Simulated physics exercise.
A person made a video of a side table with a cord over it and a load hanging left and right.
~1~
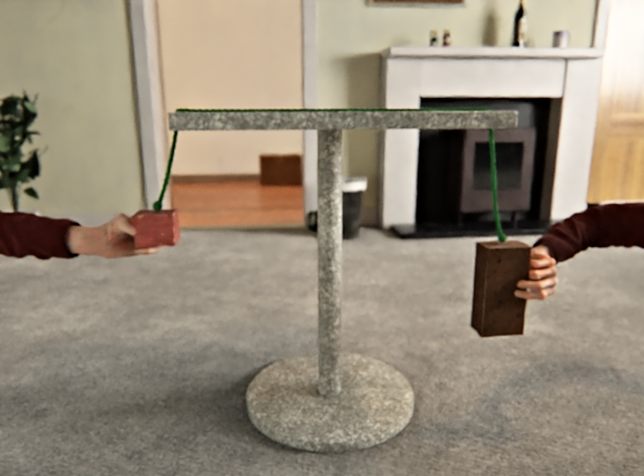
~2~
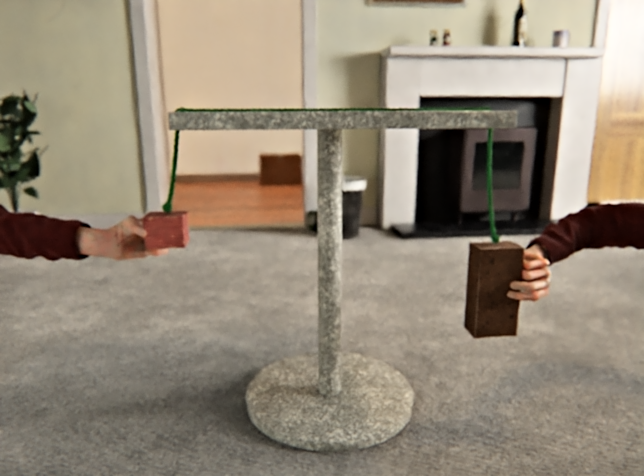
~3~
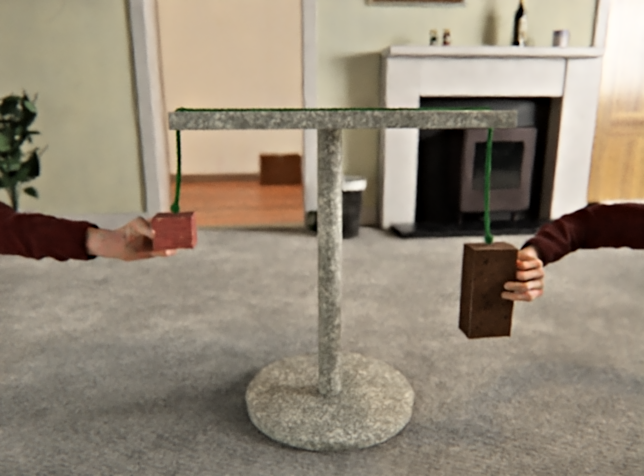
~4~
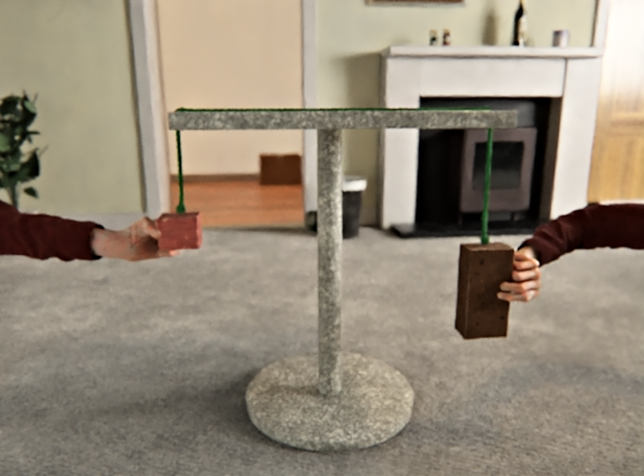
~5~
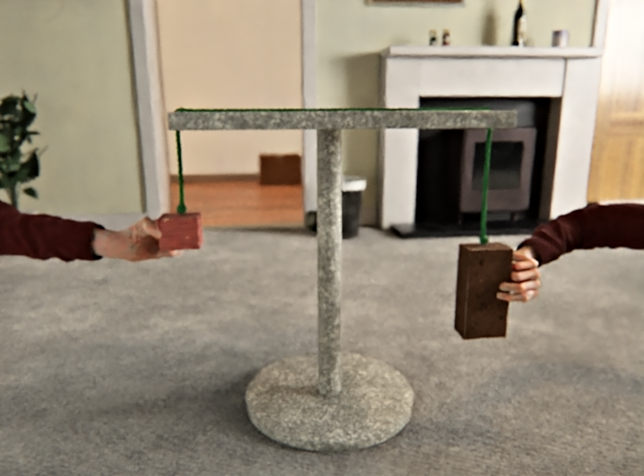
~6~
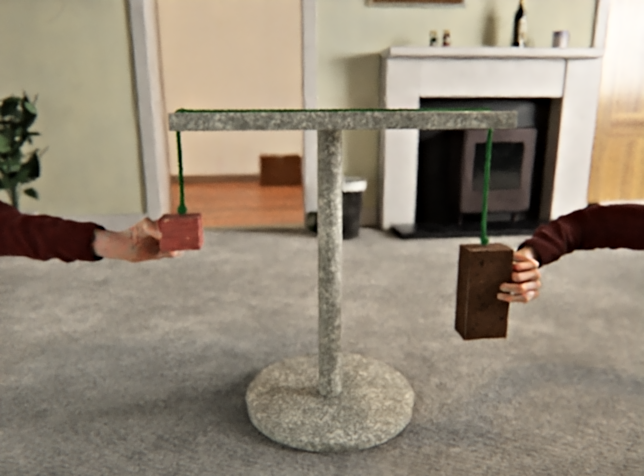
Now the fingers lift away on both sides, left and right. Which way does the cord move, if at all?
The cord moves right.
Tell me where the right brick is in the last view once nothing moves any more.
You'll find its middle at (468, 386).
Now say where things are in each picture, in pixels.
The first frame shows left block (157, 228); right brick (500, 288); cord over the top (361, 111).
The second frame shows left block (167, 230); right brick (493, 289).
The third frame shows left block (175, 230); right brick (487, 290).
The fourth frame shows left block (180, 231); right brick (484, 290).
The fifth frame shows left block (181, 231); right brick (483, 290).
The sixth frame shows left block (182, 232); right brick (483, 291); cord over the top (361, 111).
Then, 0.72 s later than the last view, left block pulled up onto the top; right brick down on the floor near (469, 386).
Then, 1.22 s later than the last view, left block down on the floor; right brick down on the floor near (468, 386).
Finally, left block down on the floor; right brick down on the floor near (468, 386). The cord slides rightwards.
